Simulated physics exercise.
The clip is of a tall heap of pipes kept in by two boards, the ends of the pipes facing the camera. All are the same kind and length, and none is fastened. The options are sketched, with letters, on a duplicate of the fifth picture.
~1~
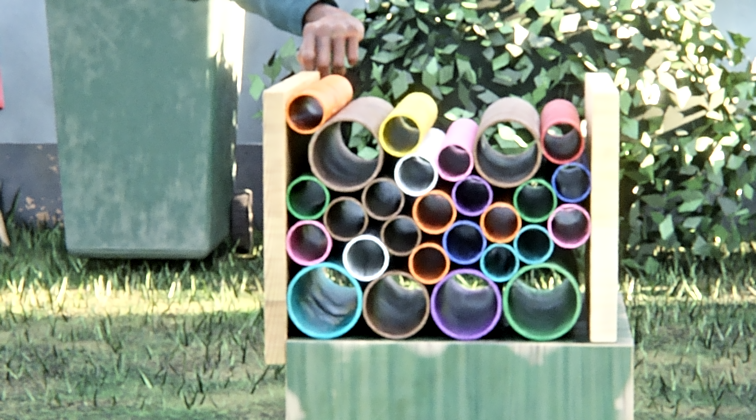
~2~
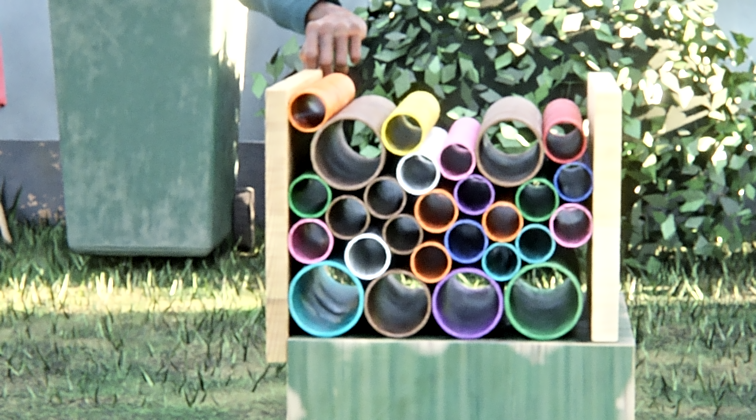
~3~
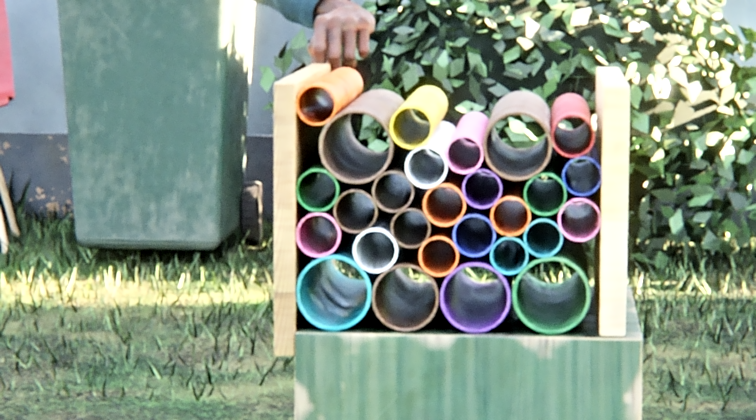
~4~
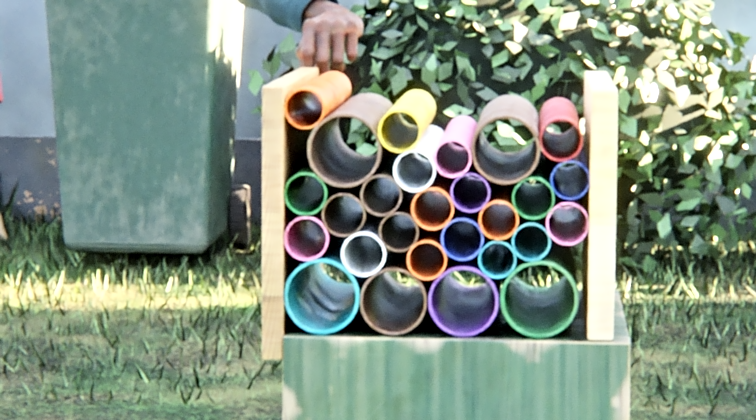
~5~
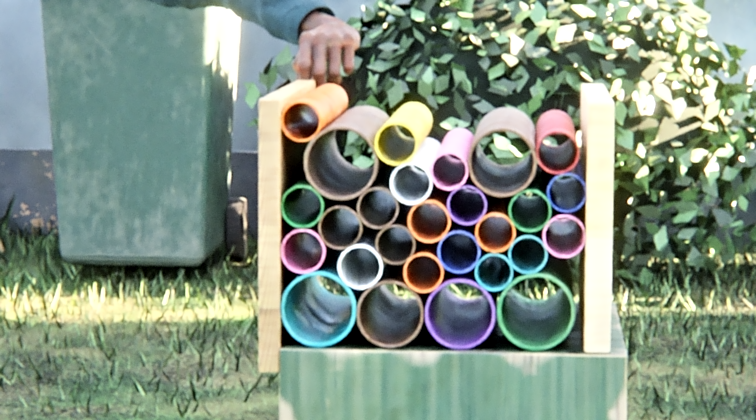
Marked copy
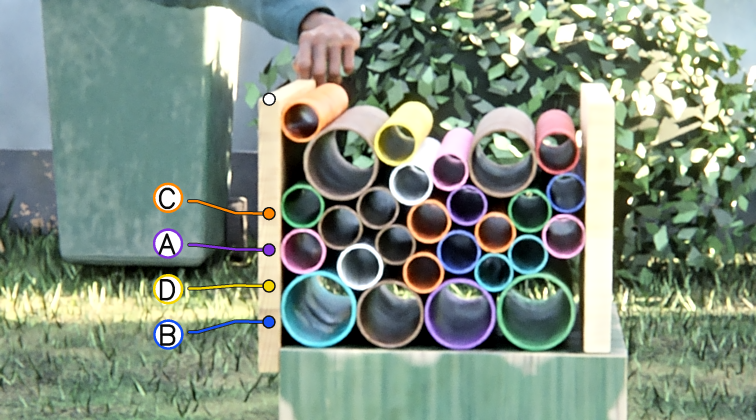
The clip opens on a heap of colourful pipes, ends facing us, between two upright boards, with a hand at the top left. The whole view shifts slightly right, then back left and a little down, while the pipes, boards and hand show no clear movement of their own.
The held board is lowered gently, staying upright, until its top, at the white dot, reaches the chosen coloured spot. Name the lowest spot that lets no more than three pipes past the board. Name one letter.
Stop at C.
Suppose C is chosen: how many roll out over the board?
At C the number is one.
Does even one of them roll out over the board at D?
Yes.
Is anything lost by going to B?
At B: Yes.
On the marked copy, A at (269, 250); B at (269, 322); C at (269, 213); D at (269, 286); the white dot at (269, 99).
Taking C. A third of the way, top of the board (280, 155).
Two thirds of the way, top of the board (280, 212).
When it is over, top of the board (280, 212), one out over the board.
As for the rest, A four out over the board; B more than three out over the board; D more than three out over the board.
